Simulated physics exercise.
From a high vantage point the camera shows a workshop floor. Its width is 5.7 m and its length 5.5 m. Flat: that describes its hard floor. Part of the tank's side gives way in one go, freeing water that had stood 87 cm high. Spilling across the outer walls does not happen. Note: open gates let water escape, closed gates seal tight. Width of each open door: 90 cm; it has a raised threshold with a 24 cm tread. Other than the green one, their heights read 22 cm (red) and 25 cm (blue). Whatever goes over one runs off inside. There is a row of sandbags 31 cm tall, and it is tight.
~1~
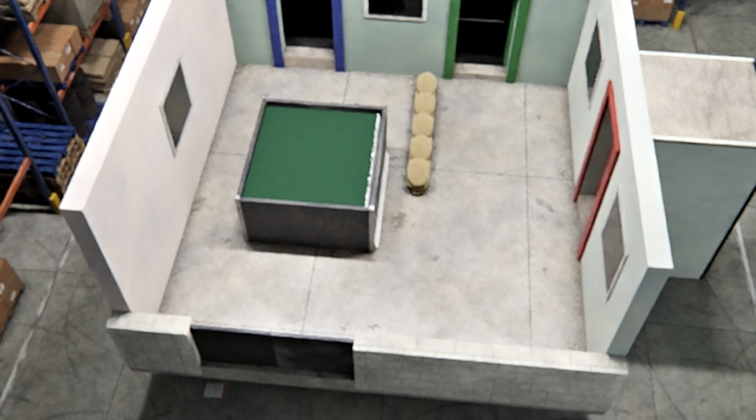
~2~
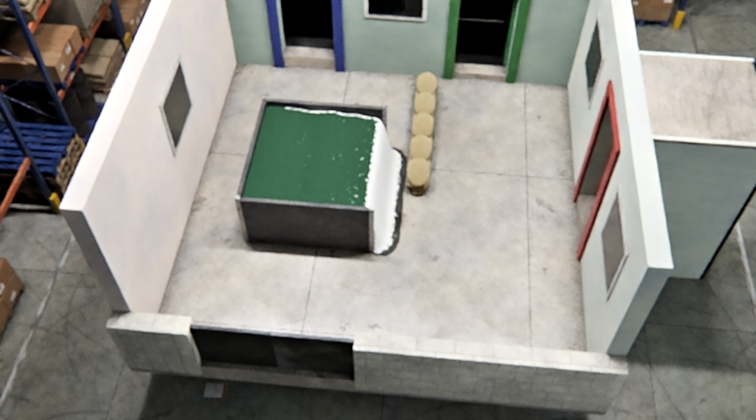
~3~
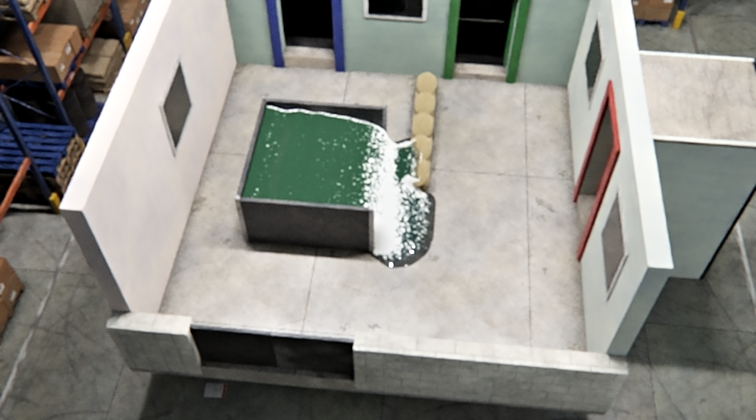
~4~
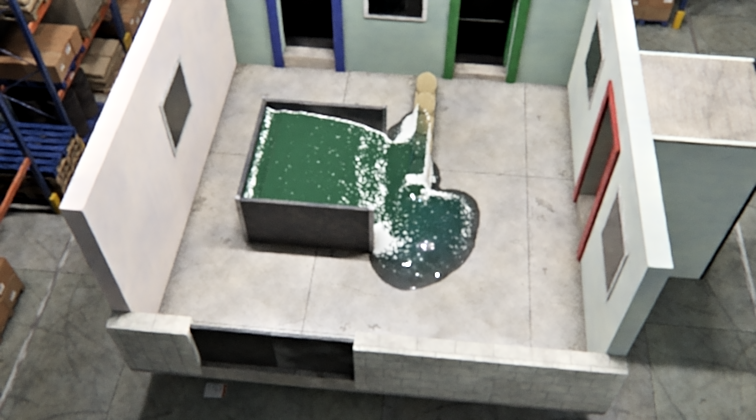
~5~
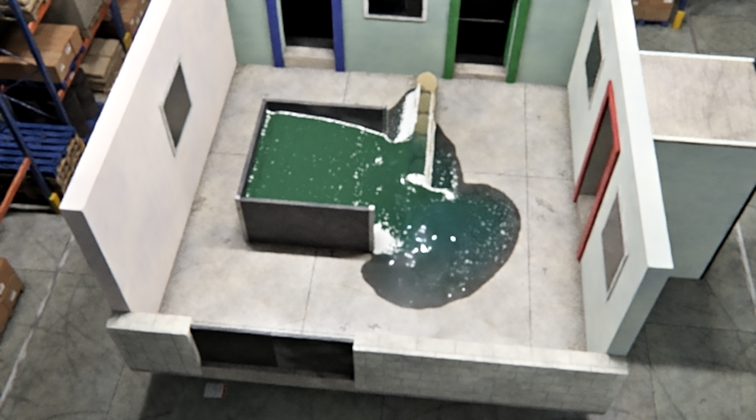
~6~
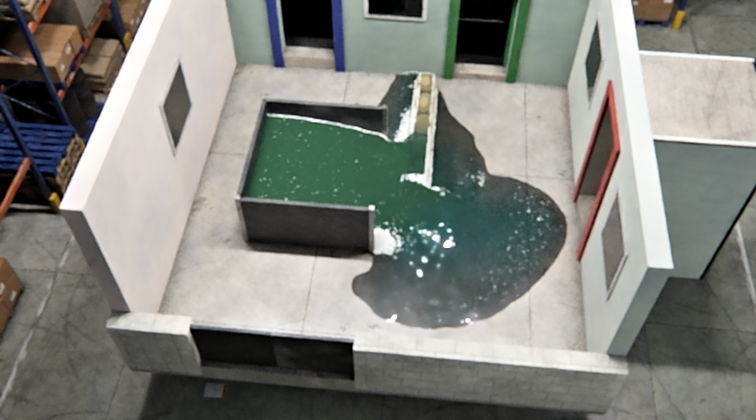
Workshop floor from above, green water bursting through the right side of a dark tank, engulfing sandbags and spreading across concrete.
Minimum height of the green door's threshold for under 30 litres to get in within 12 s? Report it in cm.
11 cm.
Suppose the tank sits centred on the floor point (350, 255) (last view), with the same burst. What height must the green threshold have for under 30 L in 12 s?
At least roughly 20 cm high.
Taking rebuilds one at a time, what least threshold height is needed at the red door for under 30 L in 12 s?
For red, a step near 31 cm.
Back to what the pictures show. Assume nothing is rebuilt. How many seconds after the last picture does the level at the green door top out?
The depth peaks at about 5.0 seconds.
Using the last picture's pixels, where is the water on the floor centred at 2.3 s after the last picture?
Roughly (434, 210).
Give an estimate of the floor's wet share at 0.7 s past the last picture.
Around 50 per cent of the floor.
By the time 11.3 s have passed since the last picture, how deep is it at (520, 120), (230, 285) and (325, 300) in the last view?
Some 9, 11 and 7 cm.
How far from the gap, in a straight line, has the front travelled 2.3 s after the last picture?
Around 4.0 m from the gap.
Then, 0.7 s after the last picture water covers 50 % of the floor, deepest (48 cm) near (402, 183); 3 cm at the green door, 0 litres in over its 13 cm threshold.
Then, 2.3 s after the last picture water covers 60 % of the floor, deepest (29 cm) near (561, 275); 9 cm at the green door, 0 litres in over its 13 cm threshold.
Then, 11.3 s after the last picture water covers 95 % of the floor, deepest (13 cm) near (180, 334); 11 cm at the green door, 14 litres in over its 13 cm threshold.
At the green door as built, the water peaked near 18 cm, 4.9 s after the last picture.
With a threshold of 10 cm, 46 litres would have come in within the 12 s; with 13.5 cm, 11 litres. So under 30 litres takes about 11 cm.
